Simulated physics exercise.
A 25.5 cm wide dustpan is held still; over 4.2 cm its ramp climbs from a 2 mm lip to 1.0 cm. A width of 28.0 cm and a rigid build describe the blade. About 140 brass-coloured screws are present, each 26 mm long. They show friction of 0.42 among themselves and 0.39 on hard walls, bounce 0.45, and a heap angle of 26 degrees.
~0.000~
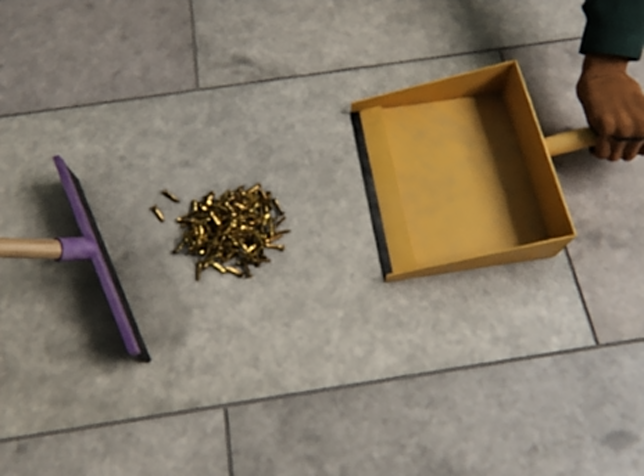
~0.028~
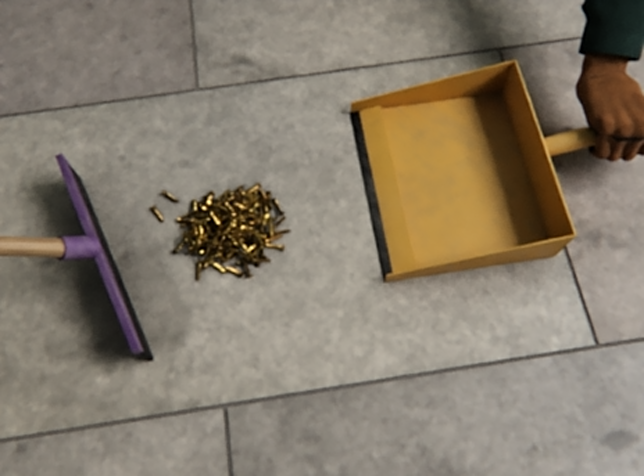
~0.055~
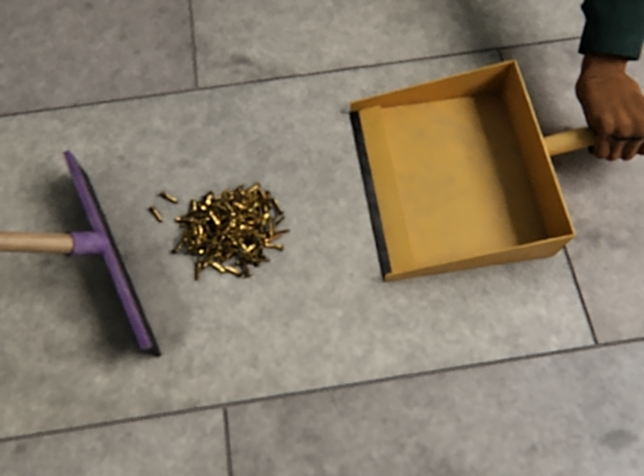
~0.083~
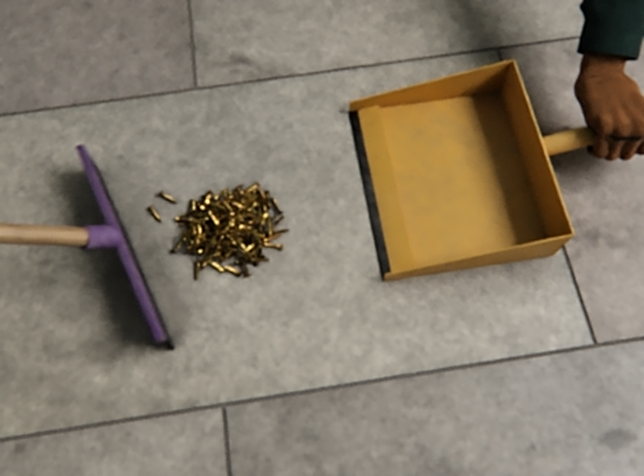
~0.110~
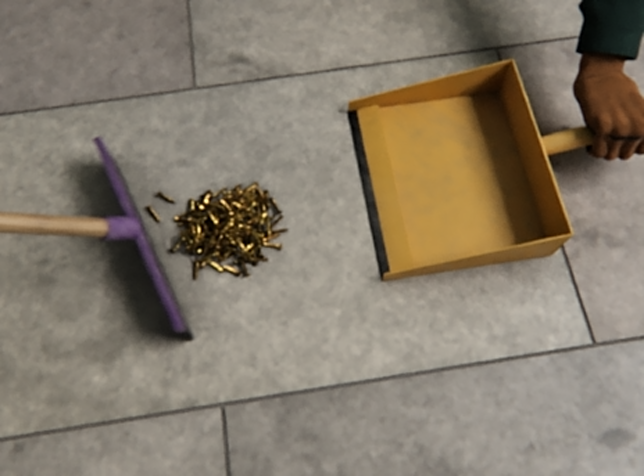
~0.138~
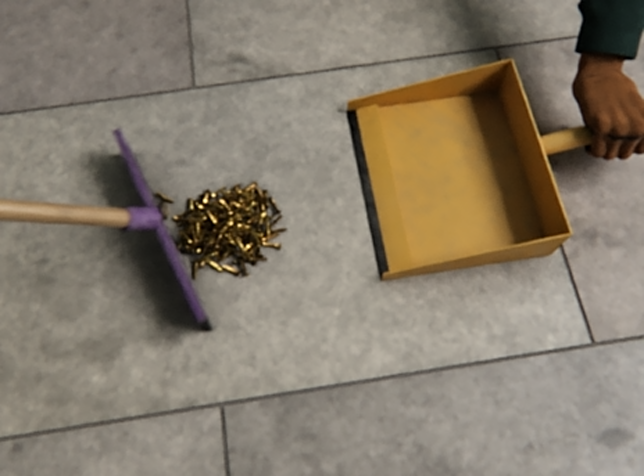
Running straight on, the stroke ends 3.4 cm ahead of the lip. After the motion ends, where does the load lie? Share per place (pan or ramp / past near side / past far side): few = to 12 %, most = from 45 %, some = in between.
Shares - pan: Some, near side: Few, far side: Few.
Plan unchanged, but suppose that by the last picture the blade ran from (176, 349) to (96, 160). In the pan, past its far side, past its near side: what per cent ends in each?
Pan 0; far 0; near 0.
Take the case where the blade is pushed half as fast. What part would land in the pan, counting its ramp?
In that case roughly 5 percent.
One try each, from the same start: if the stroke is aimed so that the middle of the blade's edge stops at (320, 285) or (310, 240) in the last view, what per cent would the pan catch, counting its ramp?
I'd expect around 5 percent, then around 20 percent.
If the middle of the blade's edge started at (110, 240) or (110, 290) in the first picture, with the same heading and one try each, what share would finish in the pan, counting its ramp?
First try about 35 per cent, second about 30 per cent.
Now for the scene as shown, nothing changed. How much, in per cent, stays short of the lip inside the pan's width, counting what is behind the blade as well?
I'd estimate close to 65 per cent.
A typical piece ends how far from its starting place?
It works out to some 20 cm.
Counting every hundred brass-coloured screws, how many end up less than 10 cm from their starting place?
About 0 %.
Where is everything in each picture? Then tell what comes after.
In the first frame, blade from (134, 351) to (60, 163), moved 0.0 cm, 0 of the pieces shifted so far; middle of the pieces at (229, 229); pan at (462, 179).
In the second frame, blade from (137, 349) to (63, 161), moved 0.4 cm, 0 of the pieces shifted so far; middle of the pieces at (229, 229).
In the third frame, blade from (146, 345) to (70, 158), moved 1.5 cm, 0 of the pieces shifted so far; middle of the pieces at (228, 228).
In the fourth frame, blade from (161, 337) to (83, 152), moved 3.3 cm, 0 of the pieces shifted so far; middle of the pieces at (227, 228).
In the fifth frame, blade from (180, 328) to (101, 144), moved 5.8 cm, 1 of the pieces shifted so far; middle of the pieces at (226, 228).
In the sixth frame, blade from (201, 317) to (119, 136), moved 8.5 cm, 5 of the pieces shifted so far; middle of the pieces at (225, 227); pan at (458, 177). Its pace works out near 0.96 m/s, heading 16 degrees away from the viewer's side.
Then, at 0.25 s, middle of the blade 16 cm from the lip; 0 % over the lip, far side 0 %, near side 0 %.
After 0.32 s, middle of the blade 10 cm from the lip; 0 % over the lip, far side 0 %, near side 0 %.
After 0.54 s, middle of the blade 8 cm from the lip; 30 % over the lip, far side 5 %, near side 0 %.
At rest (1.2 s), pan 30 %, near side 0 %, far side 5 %, in front of the lip or behind the blade 65 %.
